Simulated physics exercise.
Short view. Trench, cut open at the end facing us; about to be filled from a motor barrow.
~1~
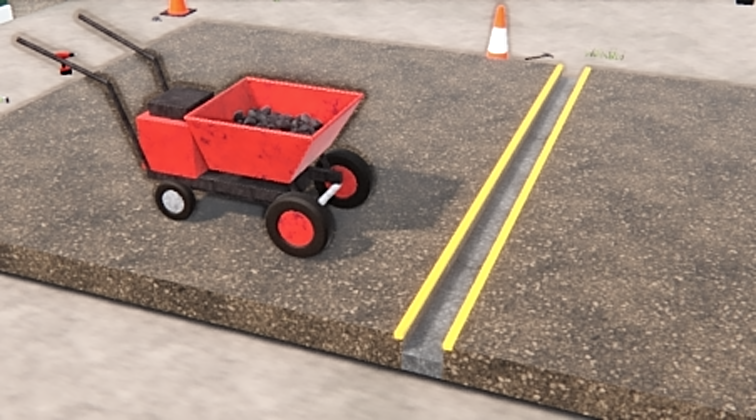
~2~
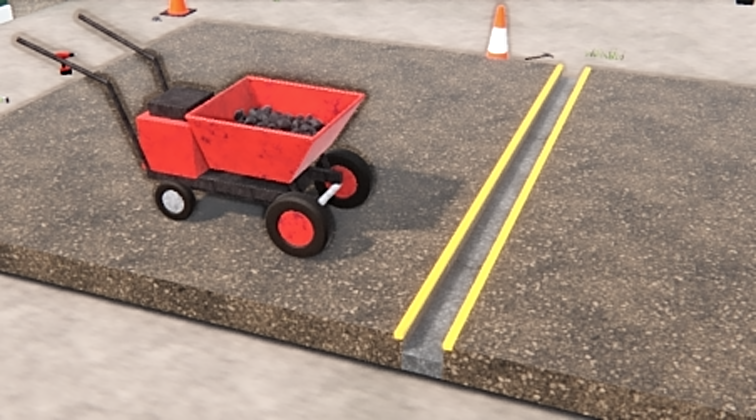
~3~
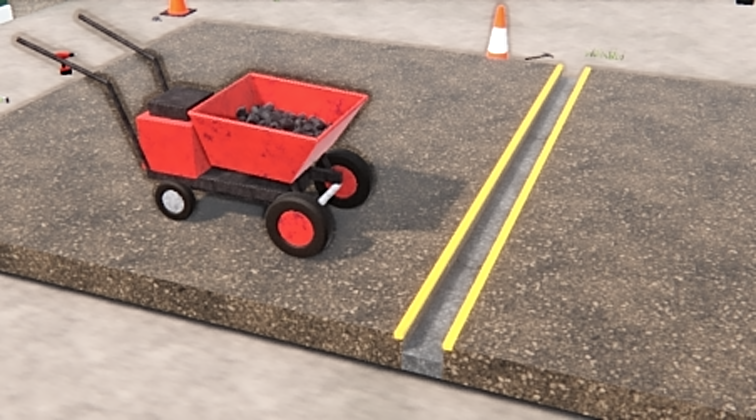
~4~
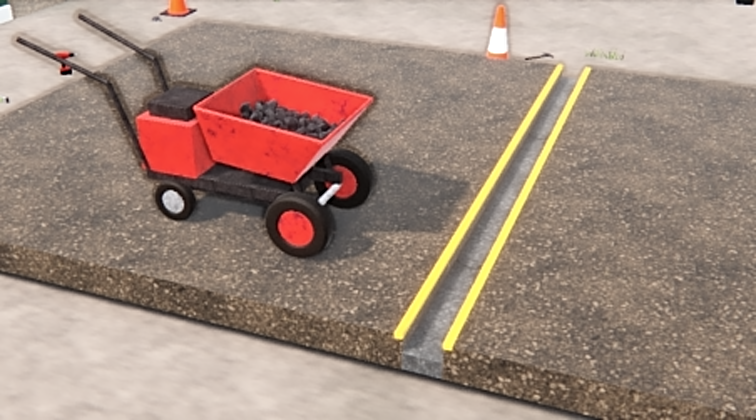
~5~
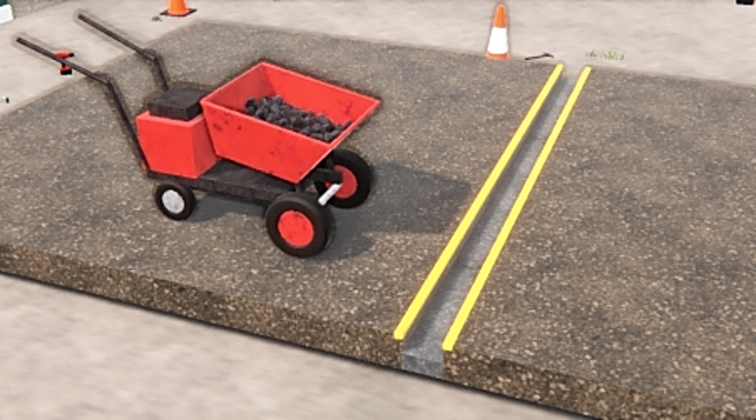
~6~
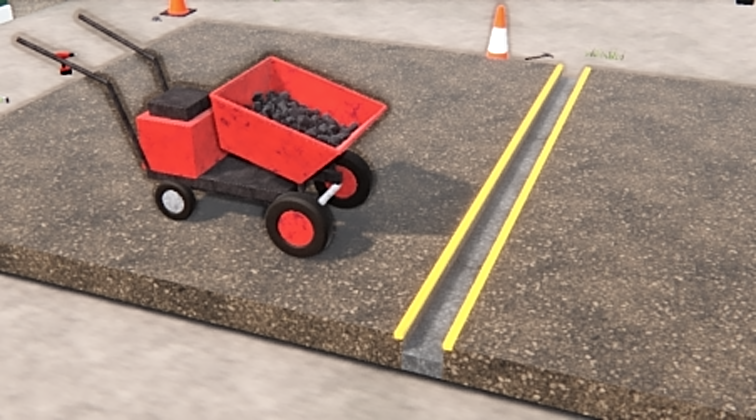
A red motor barrow stands still while its skip of dark lumps gradually tilts right.
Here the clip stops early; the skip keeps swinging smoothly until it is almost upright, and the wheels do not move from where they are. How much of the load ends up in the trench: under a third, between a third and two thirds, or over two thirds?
Between a third and two thirds.
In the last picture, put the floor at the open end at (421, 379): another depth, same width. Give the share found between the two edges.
It comes out near 60 percent.
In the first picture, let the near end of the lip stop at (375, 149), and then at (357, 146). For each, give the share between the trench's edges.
The first stop gives 40 per cent; the second gives 60 per cent.
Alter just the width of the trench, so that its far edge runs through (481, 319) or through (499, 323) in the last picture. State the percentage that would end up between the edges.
First try: About 50 %; second try: About 60 %.
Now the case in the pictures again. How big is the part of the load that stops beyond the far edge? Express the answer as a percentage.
That share comes out near 5 in a hundred.
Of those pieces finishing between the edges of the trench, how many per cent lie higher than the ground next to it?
About 25 %.
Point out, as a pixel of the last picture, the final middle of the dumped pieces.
At about (455, 252), give or take.
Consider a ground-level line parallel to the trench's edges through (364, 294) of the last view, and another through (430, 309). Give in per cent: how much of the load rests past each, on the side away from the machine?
Estimate: 100 % and 40 %, respectively.
Soon, skip tipped steeply; all in the skip.
A while on, skip tipped right over; nearly all in the skip; a small part short of the trench; a stray few falling.
Towards the end, skip tipped right over; about a quarter in the skip; about a third short of the trench; about a third in or heaped over the trench; a stray few beyond it.
Finally, skip tipped right over; a stray few in the skip; about half short of the trench; about half in or heaped over the trench; a stray few beyond it.
